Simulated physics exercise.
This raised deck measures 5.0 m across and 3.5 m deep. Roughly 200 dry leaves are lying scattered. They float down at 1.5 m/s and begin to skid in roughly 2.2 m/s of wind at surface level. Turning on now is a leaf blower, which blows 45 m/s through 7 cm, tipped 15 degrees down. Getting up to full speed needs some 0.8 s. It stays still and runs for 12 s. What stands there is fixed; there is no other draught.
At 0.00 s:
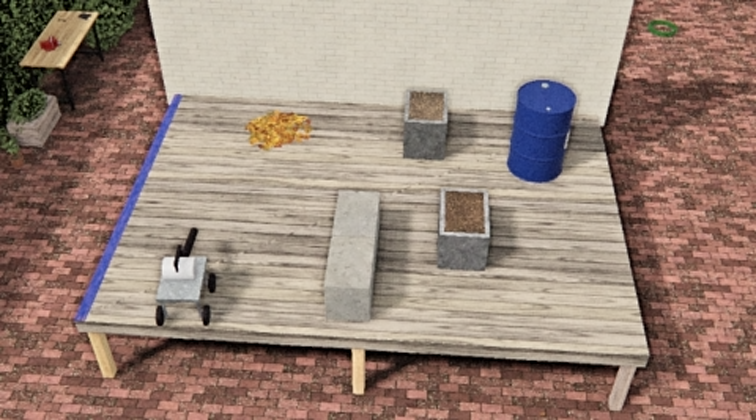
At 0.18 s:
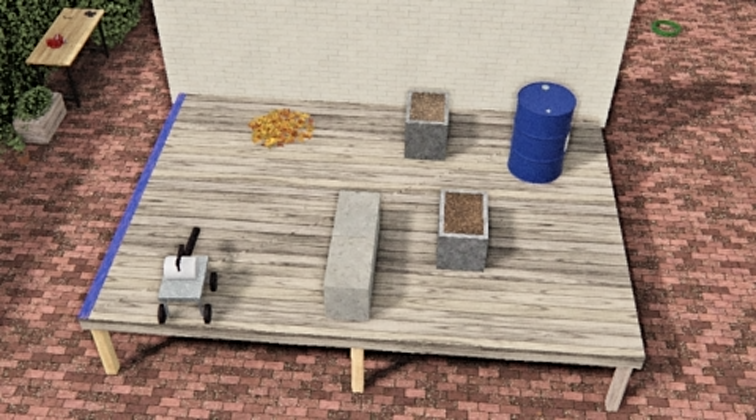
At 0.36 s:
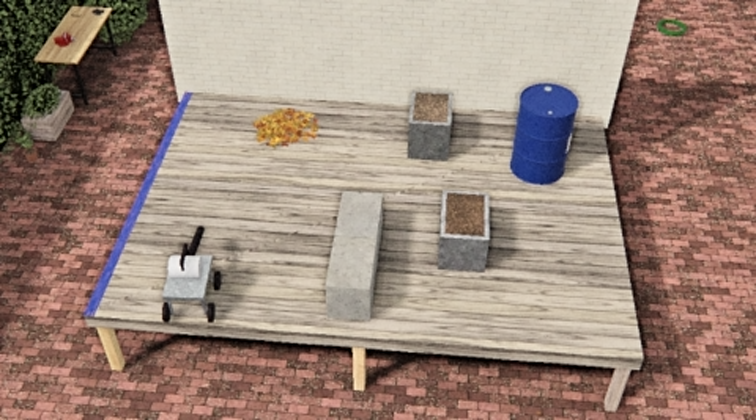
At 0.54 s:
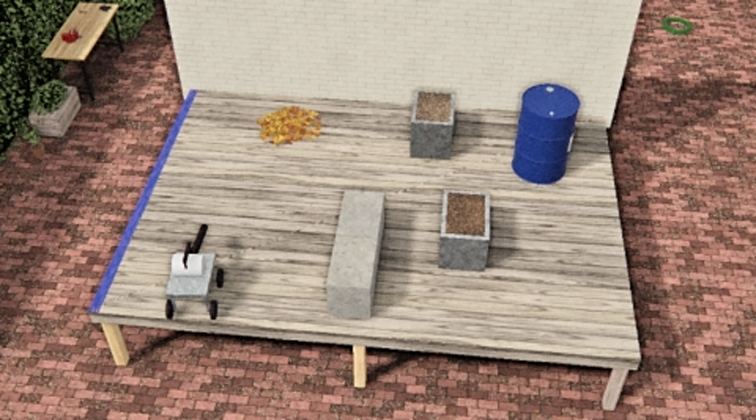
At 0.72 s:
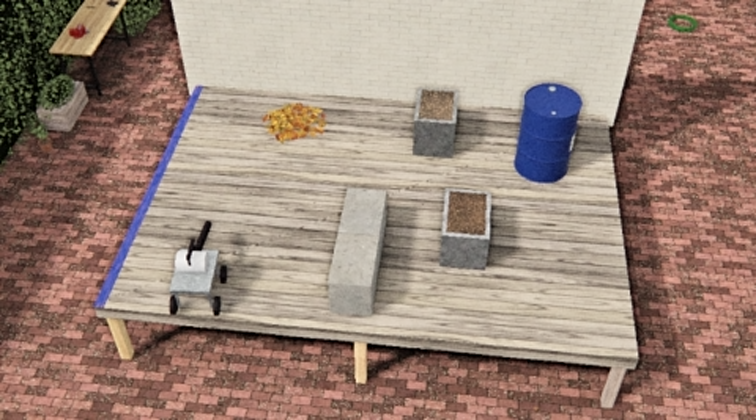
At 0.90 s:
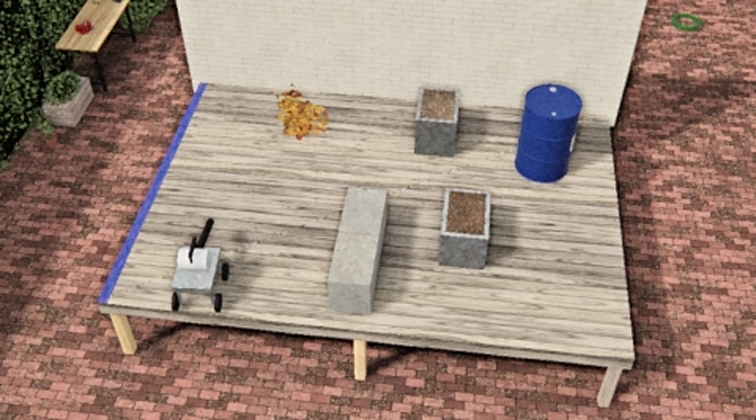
On a raised wooden deck beside a pale wall, a small wheeled blower stands near a stone block, two planters and a blue barrel; a pile of yellow-orange leaves lies still, then begins to shift and spread toward the wall.
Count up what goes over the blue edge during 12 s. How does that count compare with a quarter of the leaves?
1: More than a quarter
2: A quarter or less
2, A quarter or less.
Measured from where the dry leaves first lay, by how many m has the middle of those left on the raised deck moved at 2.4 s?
About 1.0 m.
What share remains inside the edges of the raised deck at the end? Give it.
Near 100 %.
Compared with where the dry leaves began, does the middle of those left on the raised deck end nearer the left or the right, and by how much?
Net drift goes to the right side, close to 1.2 m.
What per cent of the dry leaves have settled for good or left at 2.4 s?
20 per cent.
After 2.4 s, 0 % are over the blue edge; the middle of those still in play is near (372, 96); 22 % have settled or left.
After 3.8 s, 0 % are over the blue edge; the middle of those still in play is near (385, 97); 38 % have settled or left.
After 6.6 s, 0 % are over the blue edge; the middle of those still in play is near (396, 97); 52 % have settled or left.
After 12.0 s, at the end, 0 % are over the blue edge; the middle of those still in play is near (403, 98).
